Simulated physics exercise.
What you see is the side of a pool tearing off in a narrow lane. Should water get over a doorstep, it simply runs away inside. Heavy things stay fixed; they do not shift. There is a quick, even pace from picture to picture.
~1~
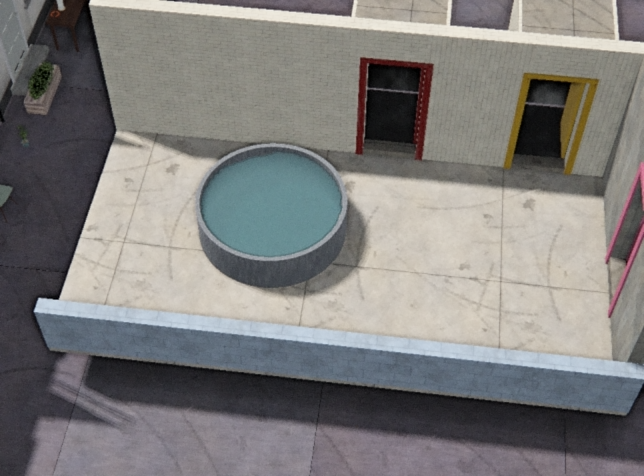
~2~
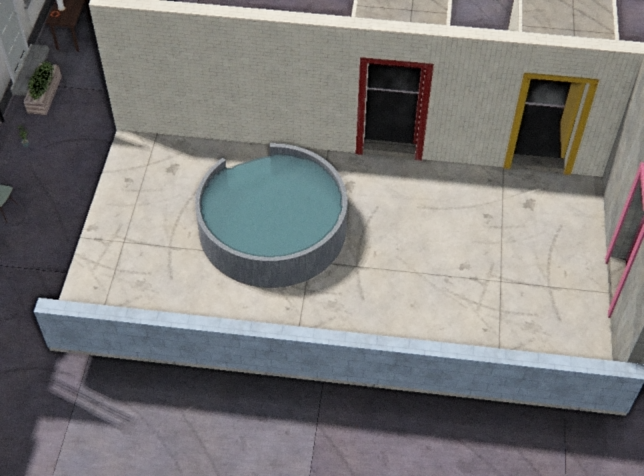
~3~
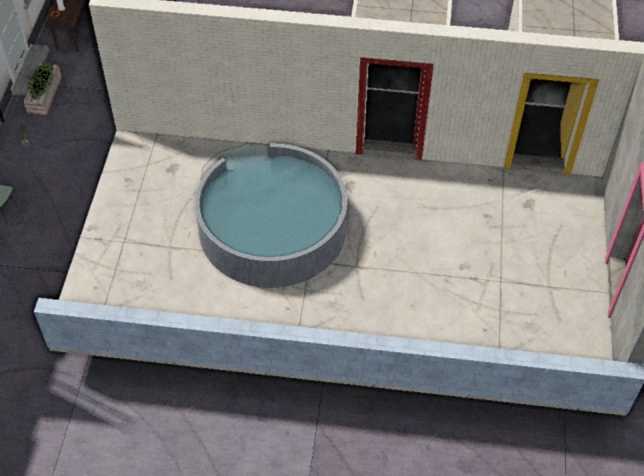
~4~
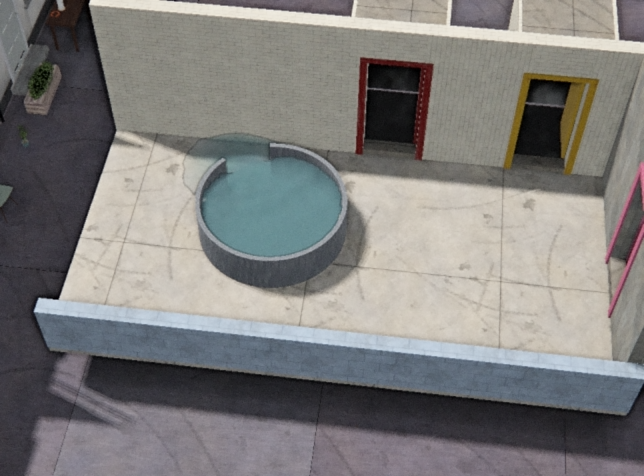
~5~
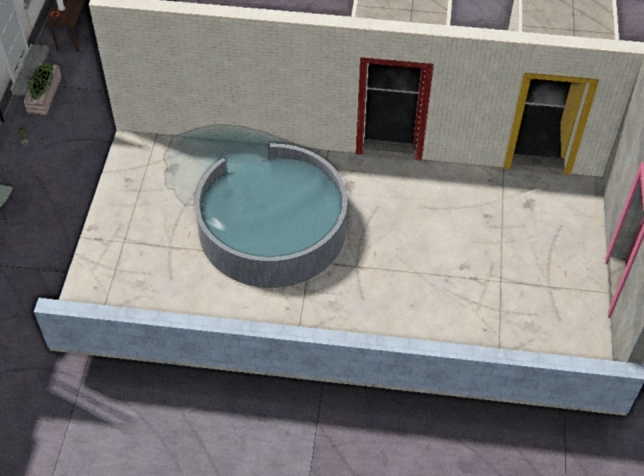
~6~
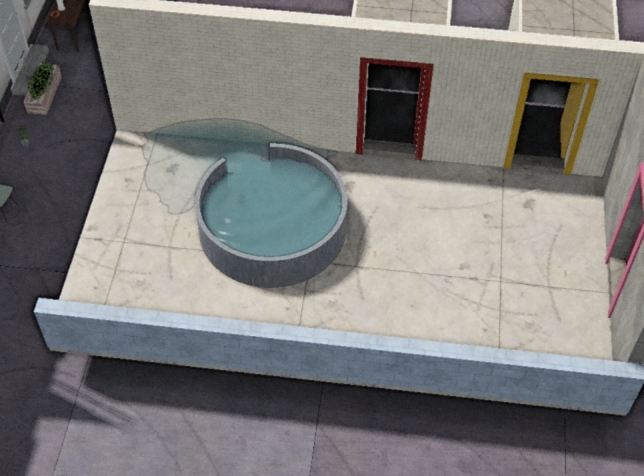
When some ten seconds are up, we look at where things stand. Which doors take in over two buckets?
The red door will let through no more than two buckets; the pink door will let through no more than two buckets; the yellow door will let through no more than two buckets.
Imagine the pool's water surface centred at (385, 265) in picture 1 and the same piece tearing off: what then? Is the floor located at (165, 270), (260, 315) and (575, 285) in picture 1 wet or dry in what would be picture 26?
Bone-dry, bone-dry, bone-dry.
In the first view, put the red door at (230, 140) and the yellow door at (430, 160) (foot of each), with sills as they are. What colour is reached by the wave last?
Result: The pink one.
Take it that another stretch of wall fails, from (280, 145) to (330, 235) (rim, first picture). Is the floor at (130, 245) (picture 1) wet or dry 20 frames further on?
That spot ends up spared.
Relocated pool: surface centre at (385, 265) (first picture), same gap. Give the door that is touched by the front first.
Answer: The red-painted one.
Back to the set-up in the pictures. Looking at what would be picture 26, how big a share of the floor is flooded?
I reckon around 40 %.
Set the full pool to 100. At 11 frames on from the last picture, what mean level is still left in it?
Near 64 in a hundred.
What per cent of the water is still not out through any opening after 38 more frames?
I'd estimate close to 60 per cent.
A moment on, water covers 15 % of the floor; the red door wet at the sill, nothing in, the pink door not reached, the yellow door not reached.
Next, water covers 20 % of the floor; the red door wet at the sill, nothing in, the pink door not reached, the yellow door not reached.
Then, water covers 40 % of the floor; the red door wet at the sill, nothing in, the pink door not reached, the yellow door wet at the sill, nothing in.
Later, water covers 45 % of the floor; the red door wet at the sill, nothing in, the pink door wet at the sill, nothing in, the yellow door wet at the sill, nothing in.
In the end, water covers 55 % of the floor; the red door wet at the sill, nothing in, the pink door wet at the sill, nothing in, the yellow door wet at the sill, nothing in.
